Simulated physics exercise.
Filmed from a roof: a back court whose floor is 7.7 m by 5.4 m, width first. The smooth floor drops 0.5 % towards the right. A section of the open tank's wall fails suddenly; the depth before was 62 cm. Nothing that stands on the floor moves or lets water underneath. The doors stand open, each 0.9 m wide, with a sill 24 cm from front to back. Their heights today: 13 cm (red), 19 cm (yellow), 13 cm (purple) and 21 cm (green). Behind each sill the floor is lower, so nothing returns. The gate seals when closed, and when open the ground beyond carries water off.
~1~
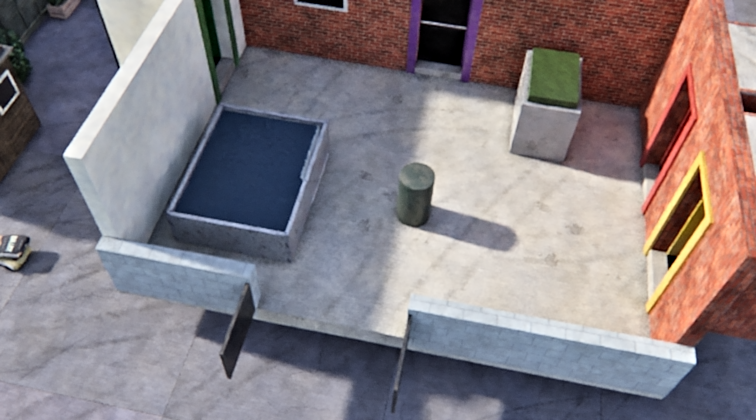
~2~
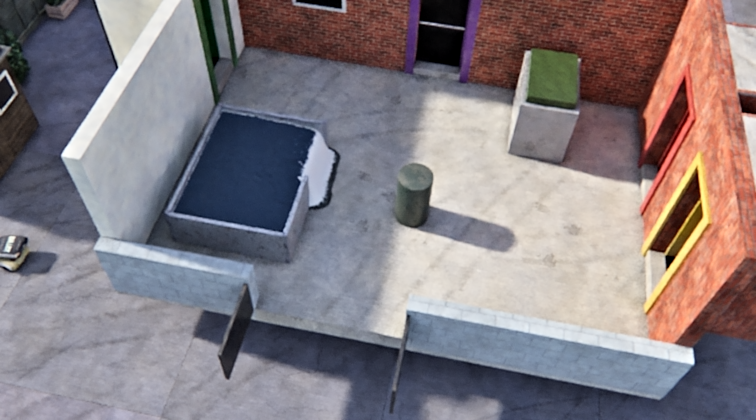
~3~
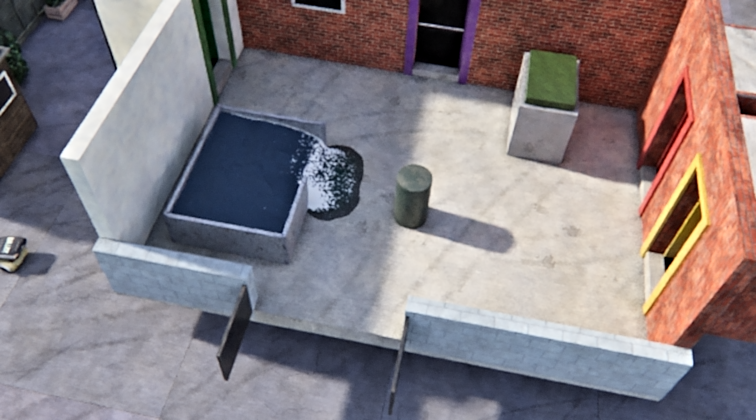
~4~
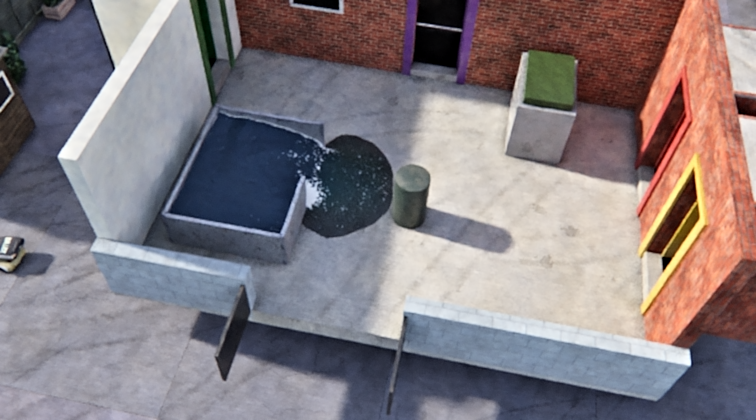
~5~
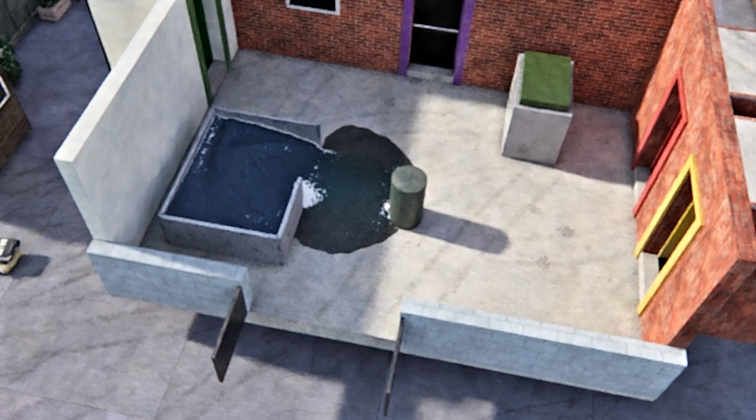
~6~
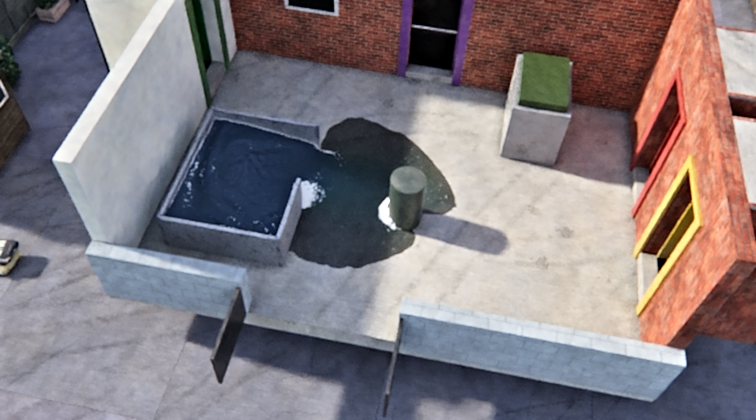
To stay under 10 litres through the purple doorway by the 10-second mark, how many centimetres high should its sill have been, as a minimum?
At least 8.5 cm or so.
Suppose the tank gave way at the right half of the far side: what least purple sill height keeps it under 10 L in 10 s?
Some 12.5 cm.
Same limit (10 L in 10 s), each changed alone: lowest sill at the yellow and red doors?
About 9.0 cm at yellow and 22 cm at red.
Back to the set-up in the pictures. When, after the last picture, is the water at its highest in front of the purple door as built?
At about 2.8 s.
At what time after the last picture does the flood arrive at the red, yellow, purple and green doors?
Arrival: Red 1.2 s, yellow 2.0 s, purple 1.2 s, green 6.0 s.
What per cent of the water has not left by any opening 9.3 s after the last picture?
Roughly 90 in a hundred.
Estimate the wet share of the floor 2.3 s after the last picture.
Some 60 per cent of it.
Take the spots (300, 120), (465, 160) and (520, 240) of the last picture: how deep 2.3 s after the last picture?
Roughly 0, 6 and 2 cm, in turn.
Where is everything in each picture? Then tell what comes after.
Still water, 62 cm deep, in the open tank at (253, 168); the purple door at (443, 34) is dry, in the first picture.
The gap is at (315, 169), the front 0.3 m out at (322, 204); the back of the open tank holds 62 cm, in the second picture.
The gap is at (314, 171), the front 0.7 m out at (351, 205); the back of the open tank holds 62 cm, in the third picture.
The gap is at (312, 171), the front 1.3 m out at (382, 208); the back of the open tank holds 62 cm, in the fourth picture.
The gap is at (309, 172), the front 1.9 m out at a hidden place; the back of the open tank holds 57 cm, in the fifth picture.
Water pours out at (308, 173) and has run 2.4 m, to (450, 202); about 5 cm deep outside, 52 cm at the back; 1.7 m in a straight line remain to the purple door at (434, 38), in the sixth picture.
Then, 0.7 s after the last picture water covers 30 % of the floor, deepest (36 cm) near (386, 206); it has not reached the purple door.
Then, 2.3 s after the last picture water covers 60 % of the floor, deepest (26 cm) near (499, 97); 10 cm at the purple door, 0 litres in over its 13 cm sill.
Then, 9.3 s after the last picture water covers 90 % of the floor, deepest (12 cm) near (621, 369); 4 cm at the purple door, 0 litres in over its 13 cm sill.
At the purple door as built, the water peaked near 12 cm, 2.9 s after the last picture.
With a sill of 7.5 cm, 16 litres would have come in within the 10 s; with 10 cm, 5 litres. So under 10 litres takes about 8.5 cm.
